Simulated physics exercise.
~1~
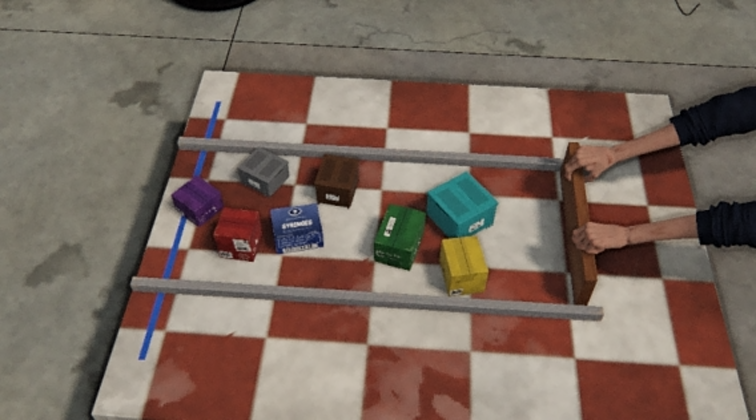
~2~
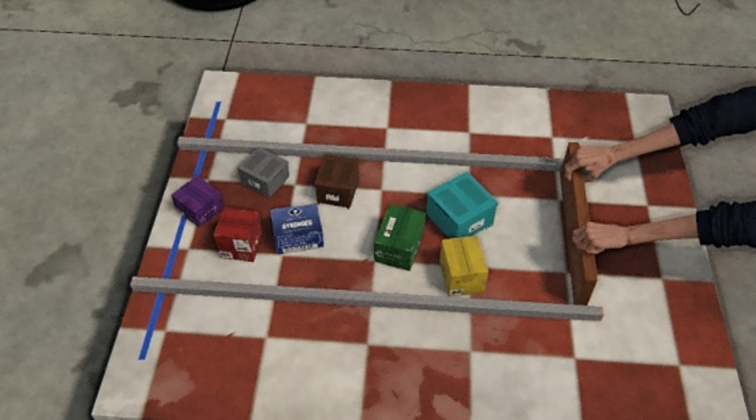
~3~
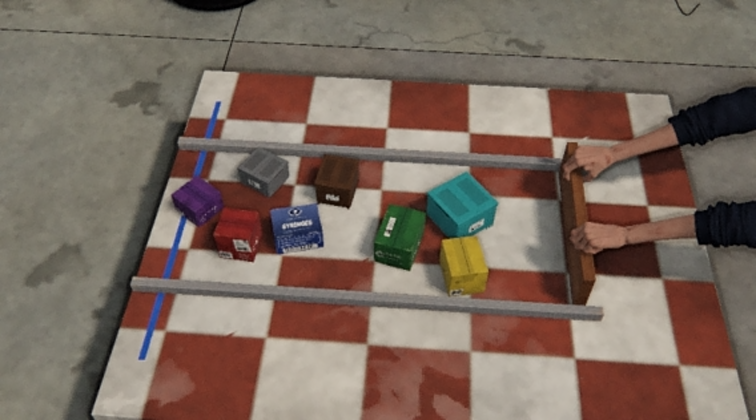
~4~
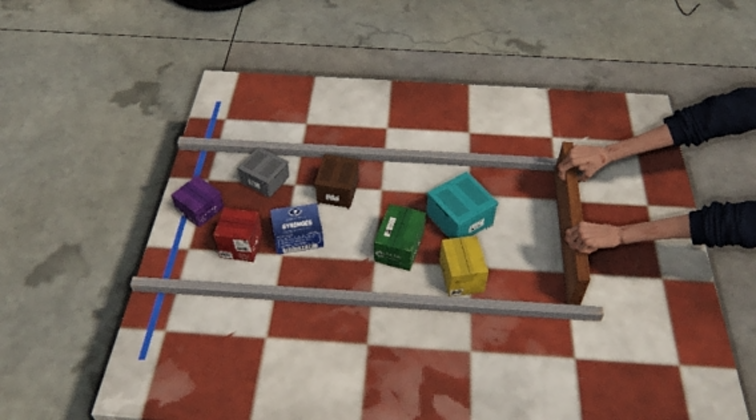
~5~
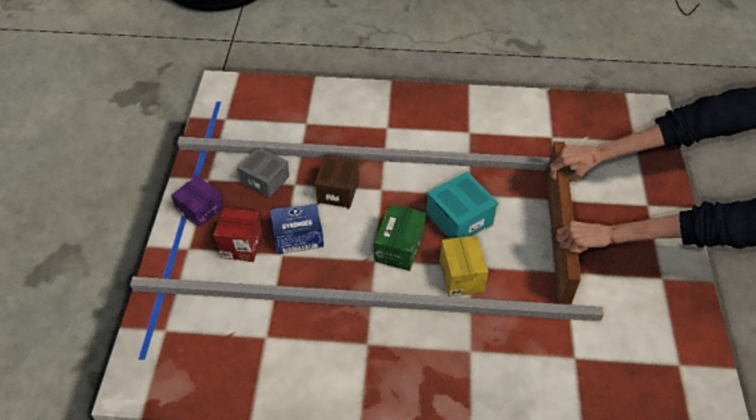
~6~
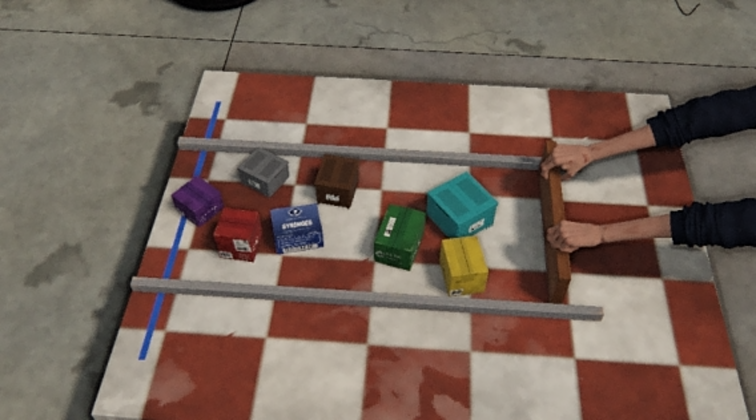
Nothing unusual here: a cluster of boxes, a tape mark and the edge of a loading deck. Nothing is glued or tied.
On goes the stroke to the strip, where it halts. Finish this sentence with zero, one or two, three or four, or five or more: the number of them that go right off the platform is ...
The number of them that go right off the platform is five or more.
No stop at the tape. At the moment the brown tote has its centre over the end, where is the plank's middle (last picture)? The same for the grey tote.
About (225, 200), and about (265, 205) for the other.
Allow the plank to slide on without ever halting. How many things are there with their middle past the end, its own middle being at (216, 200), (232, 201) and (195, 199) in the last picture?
Respectively 5, 4 and 6.
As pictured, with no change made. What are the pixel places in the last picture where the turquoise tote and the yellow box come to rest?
Okay, so first (165, 177), and next (150, 247).
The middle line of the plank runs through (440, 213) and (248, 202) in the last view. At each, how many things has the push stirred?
The count is 3 at the first point and 8 at the second.
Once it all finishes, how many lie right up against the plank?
2.
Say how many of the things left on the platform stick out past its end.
The count would be 2.
A little later, none off yet; purple box at rest near (198, 201); red parcel at rest near (239, 235); grey tote at rest near (264, 173).
When it is over, the number that fall off is five or more; down, green parcel, brown tote, blue box, grey tote, red parcel and purple box.
